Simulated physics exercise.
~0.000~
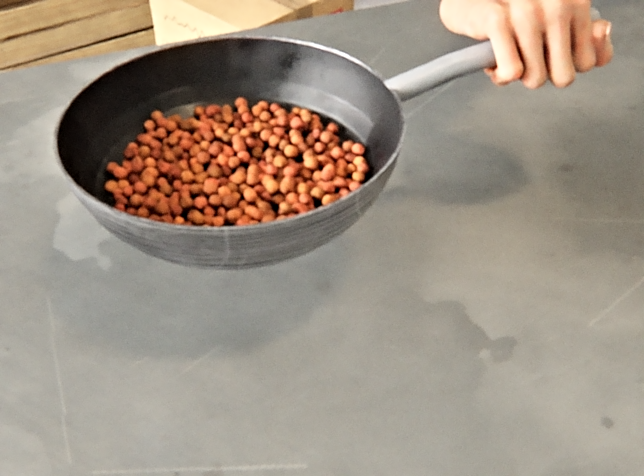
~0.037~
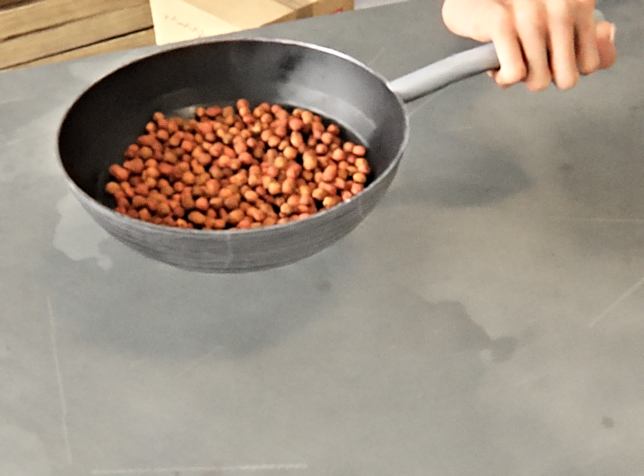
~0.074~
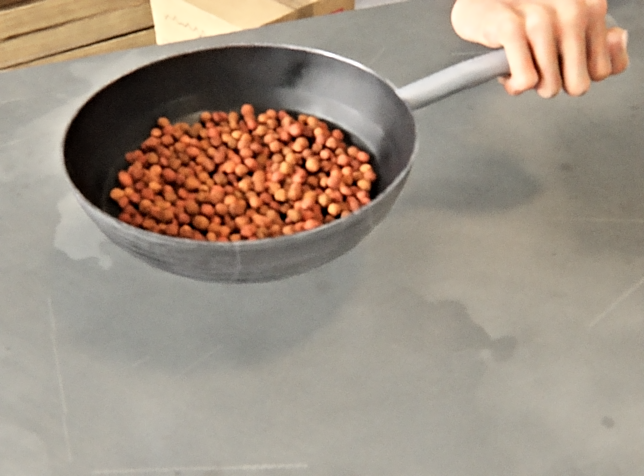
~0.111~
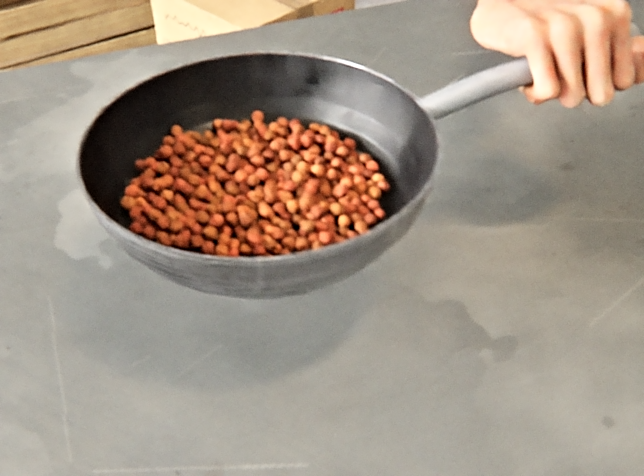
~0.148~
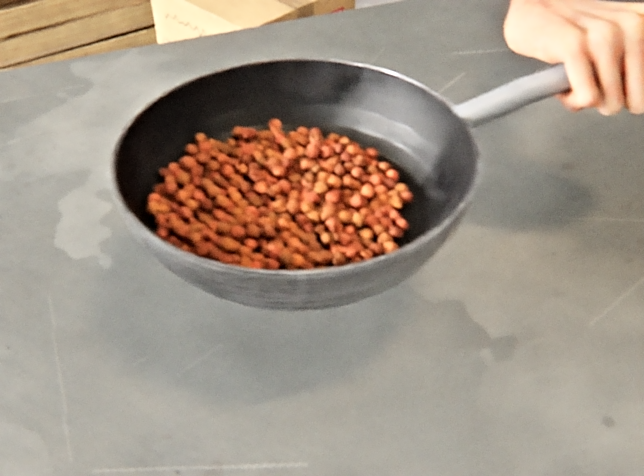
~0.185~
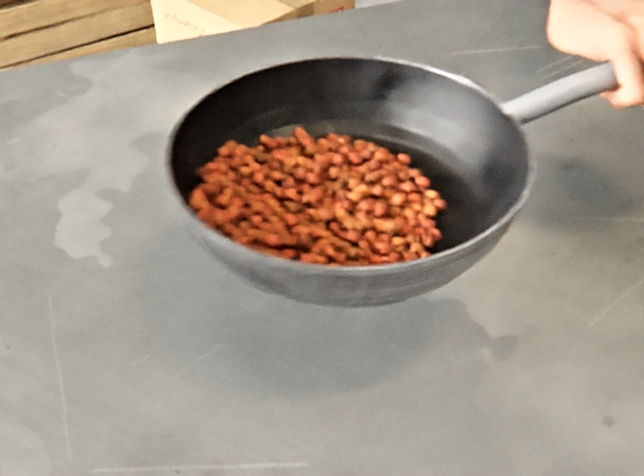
A hand at the upper right grips the grey handle of a dark, round pan held just above a grey, faintly stained and scratched surface, seen from above at an angle, with stacked pale wood at the upper left. The pan holds a heap of small, reddish-brown pellets. Barely moving at first, the hand then draws the level pan rightward with increasing speed, dipping slightly, while the pellets shift toward its left side and the camera stays still.
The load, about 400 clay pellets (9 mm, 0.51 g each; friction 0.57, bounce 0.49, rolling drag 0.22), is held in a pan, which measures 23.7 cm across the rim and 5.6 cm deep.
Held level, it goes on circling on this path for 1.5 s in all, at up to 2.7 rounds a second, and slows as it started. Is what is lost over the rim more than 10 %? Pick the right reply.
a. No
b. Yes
The answer is b.
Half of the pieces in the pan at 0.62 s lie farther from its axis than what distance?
About 9.5 cm.
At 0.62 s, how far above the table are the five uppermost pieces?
Estimate: Near 17 cm.
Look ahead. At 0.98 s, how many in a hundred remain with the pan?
I'd put it at some 45 per cent of the load.
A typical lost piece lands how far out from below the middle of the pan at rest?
It works out to near 34 cm.
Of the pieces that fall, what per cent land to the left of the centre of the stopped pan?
60 %, roughly.
After 0.62 s, pan 60 %, fallen behind where it stops 15 %, in the air 20 %; middle of the pieces not yet landed near (252, 181).
Then, at 0.98 s, fallen in front of where it stops 10 %, pan 45 %, fallen behind where it stops 20 %, fallen left of where it stops 15 %, fallen right of where it stops 5 %, in the air 5 %; middle of the pieces not yet landed near (270, 175).
Then, at 1.31 s, fallen in front of where it stops 10 %, pan 40 %, fallen behind where it stops 25 %, fallen left of where it stops 15 %, fallen right of where it stops 10 %; middle of the pieces not yet landed near (259, 154).
Then, at 1.63 s, fallen in front of where it stops 15 %, pan 35 %, fallen behind where it stops 20 %, fallen left of where it stops 20 %, fallen right of where it stops 10 %; middle of the pieces not yet landed near (378, 156).
At rest (2.5 s), fallen in front of where it stops 15 %, pan 35 %, fallen behind where it stops 20 %, fallen left of where it stops 20 %, fallen right of where it stops 10 %.
